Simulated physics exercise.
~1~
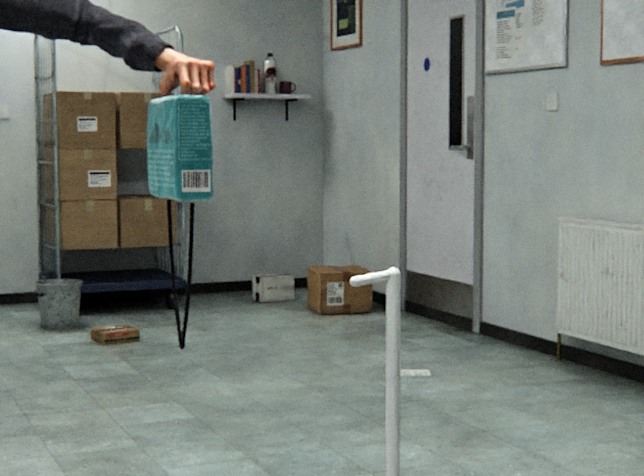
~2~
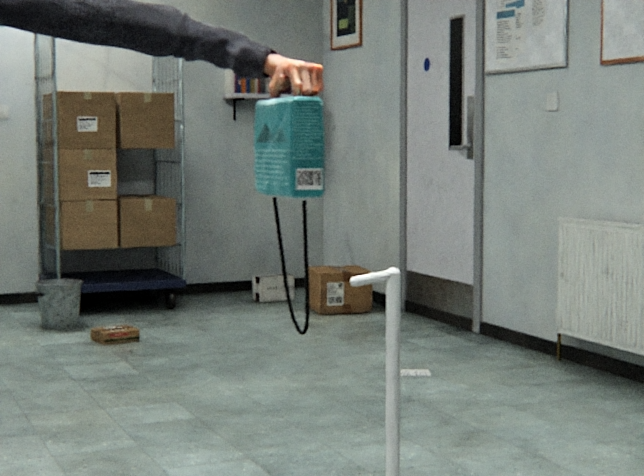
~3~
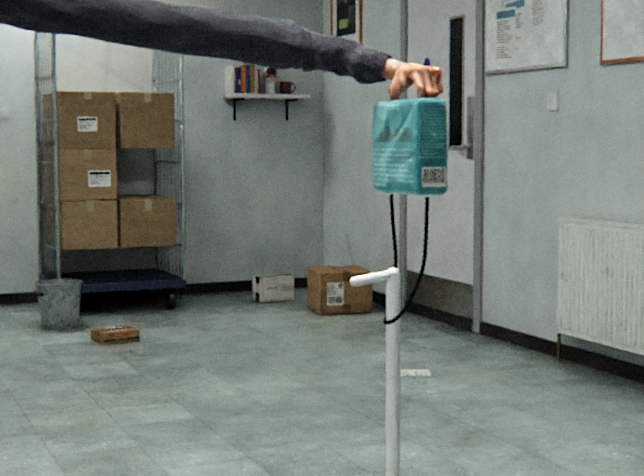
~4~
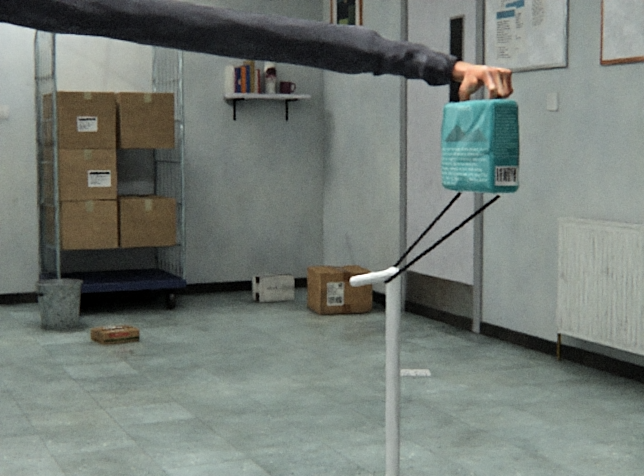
A hand carrying a turquoise bag rightward over a white post, its hanging black loop catching on the bar and pulling tight.
